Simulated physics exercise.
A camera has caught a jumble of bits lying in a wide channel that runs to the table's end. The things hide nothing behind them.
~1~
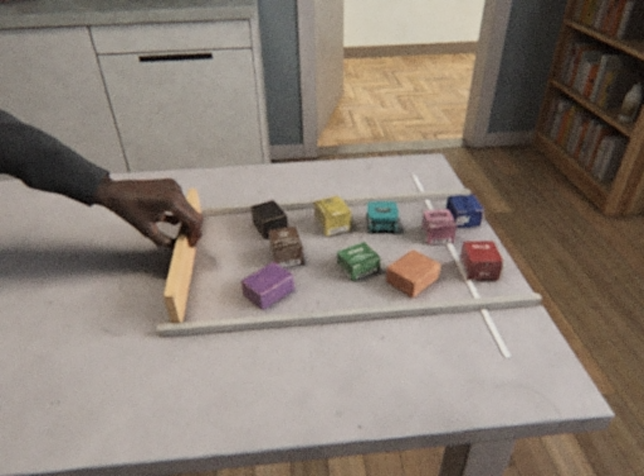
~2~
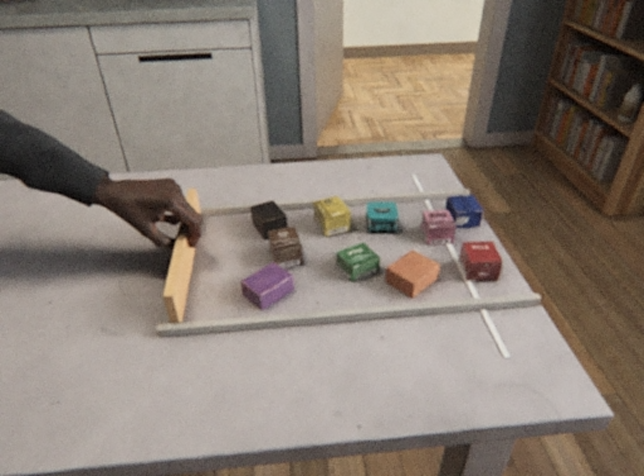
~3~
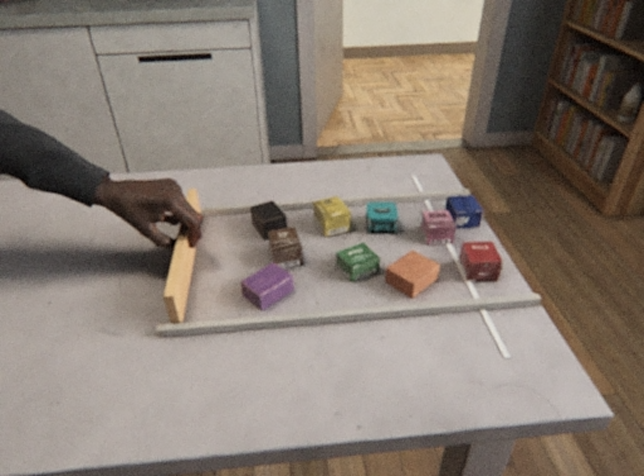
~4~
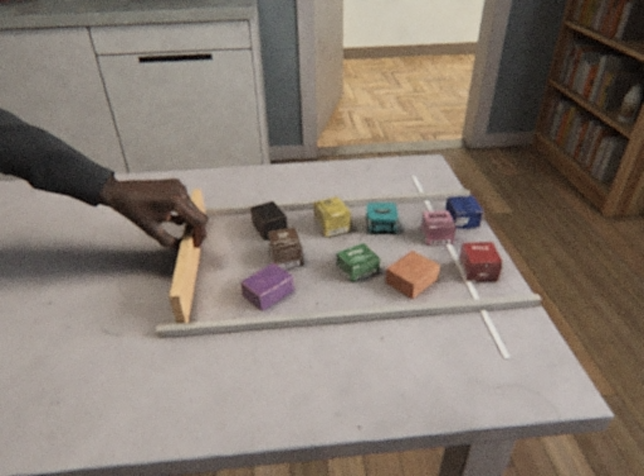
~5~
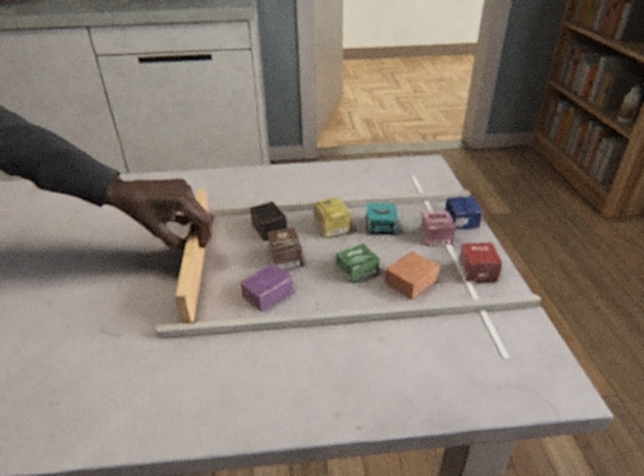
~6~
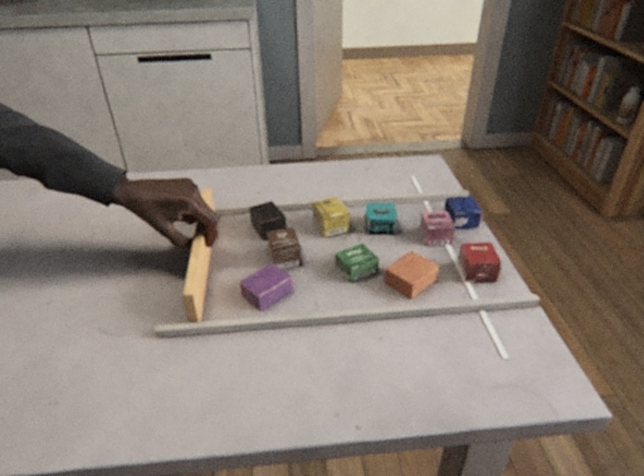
A hand held a wooden board upright on the table, then slid it slightly to the right toward a jumble of colourful little boxes, which stayed where they were between two rails.
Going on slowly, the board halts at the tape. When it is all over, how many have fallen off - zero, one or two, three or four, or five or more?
The sweep knocks three or four off.
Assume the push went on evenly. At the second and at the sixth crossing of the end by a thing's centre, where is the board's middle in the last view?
The middle is near (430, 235) first and near (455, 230) after.
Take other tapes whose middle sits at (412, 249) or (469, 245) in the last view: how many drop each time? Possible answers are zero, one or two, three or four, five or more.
Going place by place, the count is just one or two; five or more.
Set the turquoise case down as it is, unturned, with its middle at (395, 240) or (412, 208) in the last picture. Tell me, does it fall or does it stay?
First spot: Safe; second: Gone.
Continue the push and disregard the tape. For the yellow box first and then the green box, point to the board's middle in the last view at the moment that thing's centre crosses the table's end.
The middle is at (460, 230) when it's the yellow box, and at (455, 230) when it's the green box.
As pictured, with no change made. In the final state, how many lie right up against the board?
Looks like 3 of them, all told.
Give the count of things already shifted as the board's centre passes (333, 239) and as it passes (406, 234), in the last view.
Up to then 6, and up to the other point 10.
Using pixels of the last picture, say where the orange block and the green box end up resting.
First object about (517, 275); second object about (497, 243).
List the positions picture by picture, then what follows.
The first picture shows blue box (464, 211); red box (481, 261); pink box (439, 227); board (186, 249); tape (450, 245).
The second picture shows red box (480, 261); board (185, 249).
The third picture shows pink box (438, 228); brown box (285, 248).
The fourth picture shows blue box (464, 212); green box (358, 262).
The fifth picture shows red box (480, 262); yellow box (331, 217).
The sixth picture shows blue box (463, 212); red box (479, 262); pink box (437, 228); board (202, 249); tape (448, 246).
Early on, none off yet; blue box at rest near (463, 212); red box at rest near (479, 262); pink box at rest near (437, 228).
A while later, none off yet; blue box at rest near (463, 212); red box at rest near (481, 262); pink box travelled about its own width near (458, 232).
Finally, the number that fall off is three or four; lost, turquoise case, pink box, red box and blue box.
